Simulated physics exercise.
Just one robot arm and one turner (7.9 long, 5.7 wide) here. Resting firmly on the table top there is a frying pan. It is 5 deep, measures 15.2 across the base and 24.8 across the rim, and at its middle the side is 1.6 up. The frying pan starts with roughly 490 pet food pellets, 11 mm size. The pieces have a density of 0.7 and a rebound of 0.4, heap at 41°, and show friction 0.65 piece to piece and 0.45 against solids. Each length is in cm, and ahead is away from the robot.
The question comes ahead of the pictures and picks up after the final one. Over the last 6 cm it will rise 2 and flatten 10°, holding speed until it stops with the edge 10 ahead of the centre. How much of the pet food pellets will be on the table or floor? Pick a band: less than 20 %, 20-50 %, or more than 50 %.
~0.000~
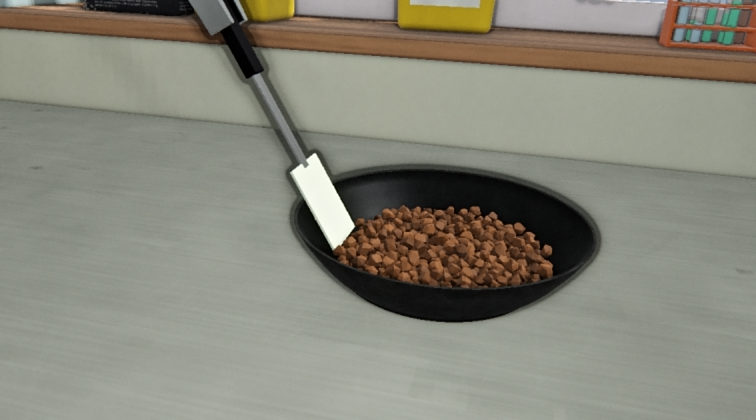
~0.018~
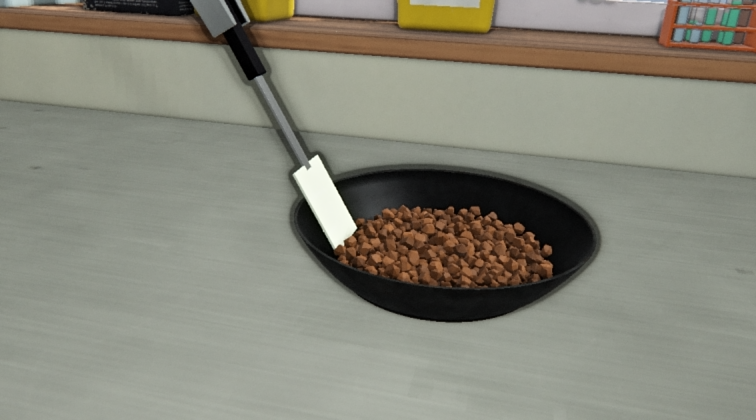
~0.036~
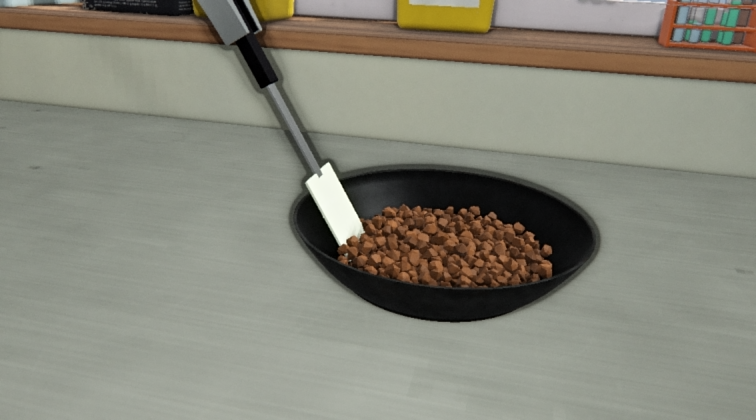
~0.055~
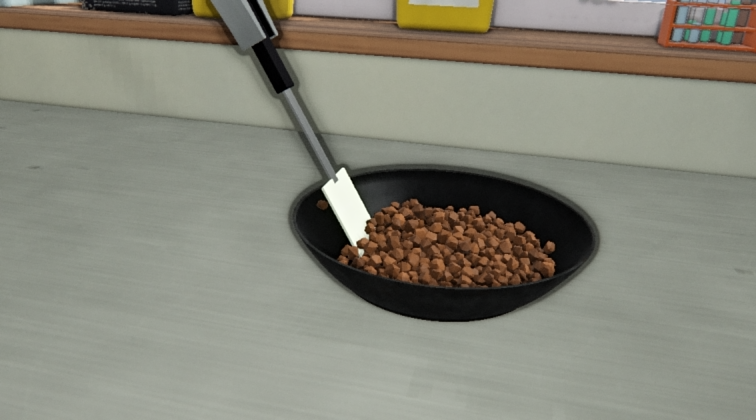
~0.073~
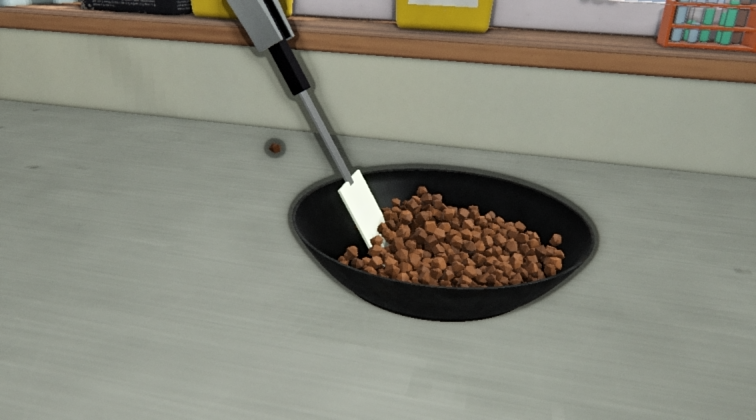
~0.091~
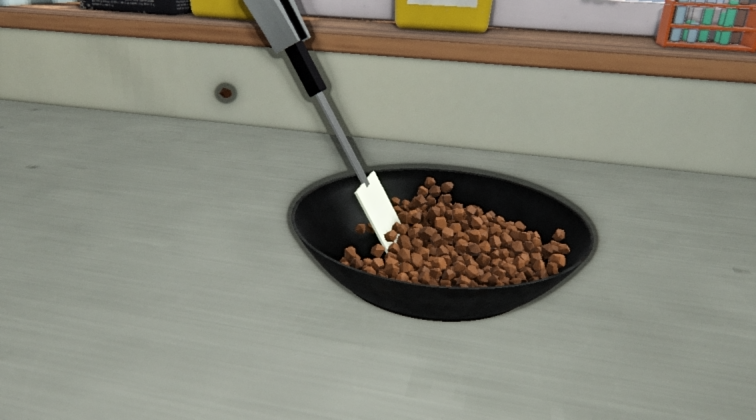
It falls in the band 20-50 %.
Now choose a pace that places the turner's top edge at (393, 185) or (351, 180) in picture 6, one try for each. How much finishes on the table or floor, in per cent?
Respectively, around 30 and 25 per cent.
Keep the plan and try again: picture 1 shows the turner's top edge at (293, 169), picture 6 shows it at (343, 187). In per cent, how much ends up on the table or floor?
Off the vessel, on the table or floor: Some 25 percent.
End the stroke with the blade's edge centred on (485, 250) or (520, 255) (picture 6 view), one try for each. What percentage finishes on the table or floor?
About 0 and 10 per cent.
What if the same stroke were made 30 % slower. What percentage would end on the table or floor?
Around 25 per cent would finish on the table or floor.
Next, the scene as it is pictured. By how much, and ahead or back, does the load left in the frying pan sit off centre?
It rests close to 2.0 centimetres ahead of centre.
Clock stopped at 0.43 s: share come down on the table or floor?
Around 15 %.
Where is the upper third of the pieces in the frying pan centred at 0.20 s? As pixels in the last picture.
I'd put it close to (527, 235).
After 0.14 s, sloping 60°, highest piece 25 above the table; 489 in the frying pan, 1 on the blade or in flight.
After 0.20 s, sloping 56°, highest piece 34 above the table; 489 in the frying pan, 1 on the blade or in flight.
After 0.43 s, sloping 50°, highest piece 39 above the table; 350 in the frying pan, 67 on the table or floor, 73 on the blade or in flight.
After 1.48 s, sloping 50°, highest piece 5 above the table; 350 in the frying pan, 140 on the table or floor.
In the end, 350 in the frying pan, 140 on the table or floor. That is 29 % on the table or floor.
